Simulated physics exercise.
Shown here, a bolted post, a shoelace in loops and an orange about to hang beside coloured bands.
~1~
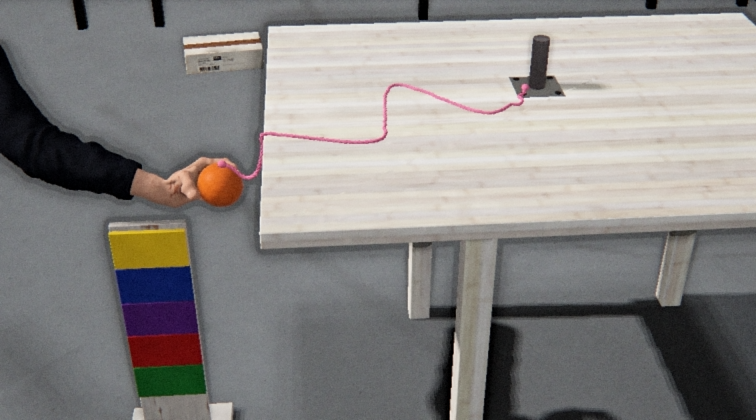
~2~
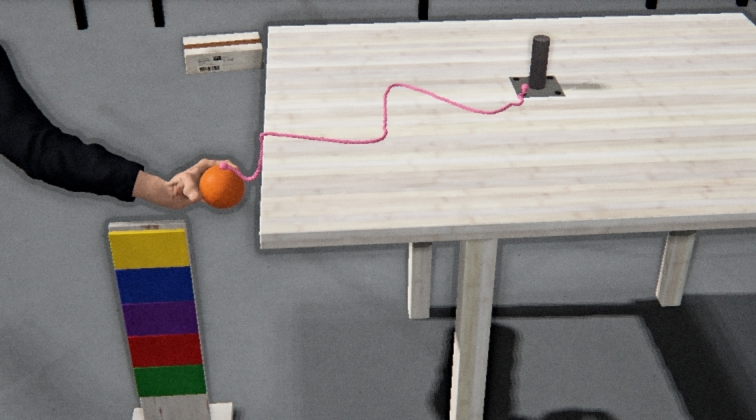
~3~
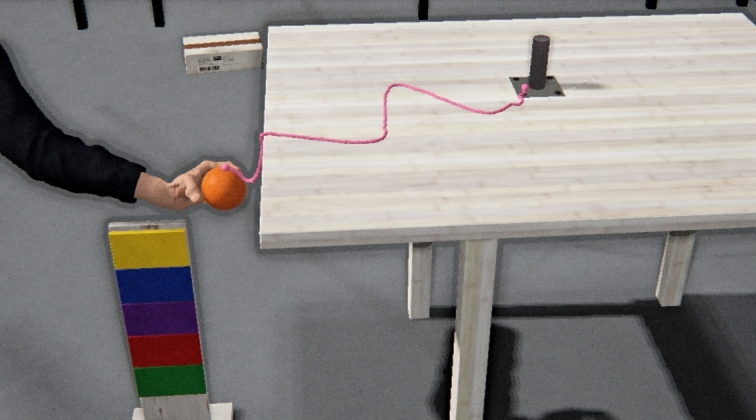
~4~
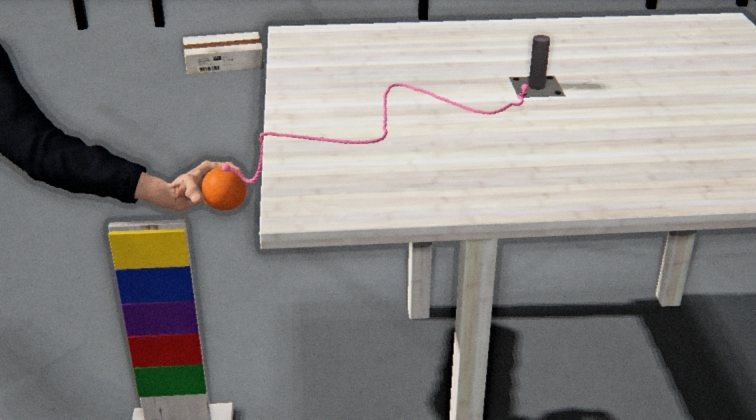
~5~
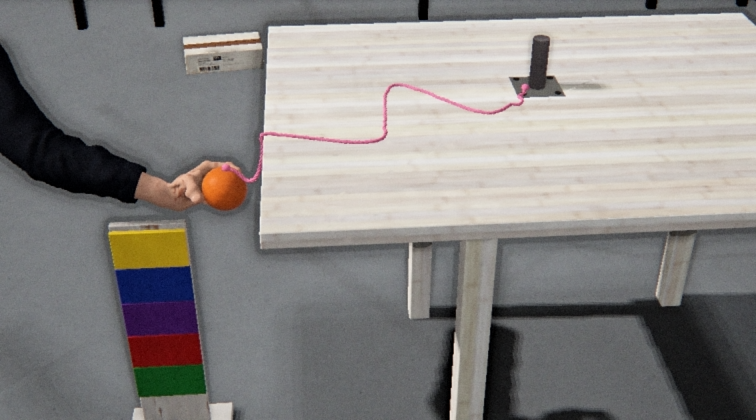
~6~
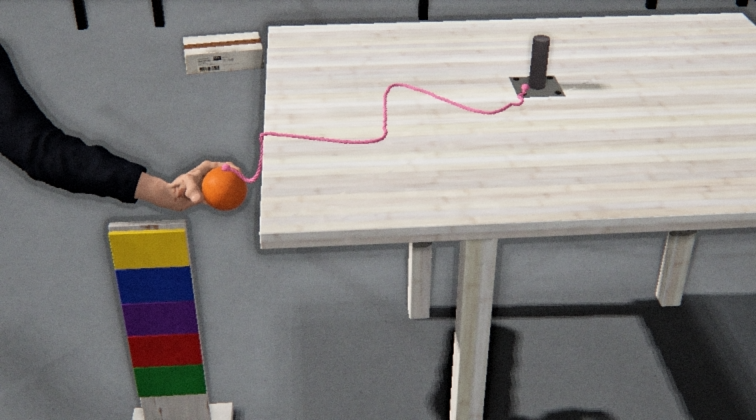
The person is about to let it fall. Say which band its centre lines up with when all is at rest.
It lines up with red.
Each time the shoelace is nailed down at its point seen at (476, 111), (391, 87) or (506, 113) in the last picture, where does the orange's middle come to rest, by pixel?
Per try (px, approx.): (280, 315); (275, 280); (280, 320).
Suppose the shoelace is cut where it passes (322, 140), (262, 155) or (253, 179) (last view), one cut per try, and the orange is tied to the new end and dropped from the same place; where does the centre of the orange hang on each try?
Try by try, the places come out as (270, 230), (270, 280) and (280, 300).
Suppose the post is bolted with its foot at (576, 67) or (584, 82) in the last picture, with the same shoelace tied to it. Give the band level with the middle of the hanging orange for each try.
First try: Purple; second try: Purple.
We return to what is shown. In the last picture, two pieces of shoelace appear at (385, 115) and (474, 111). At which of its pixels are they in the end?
End: (266, 116) and then (431, 96).
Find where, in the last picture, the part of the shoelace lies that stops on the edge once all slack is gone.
Near (385, 115).
A little later, orange near (257, 325); level with red.
Next, orange near (296, 321); level with red.
When it is over, orange near (281, 331); level with red. The shoelace holds its middle at red.
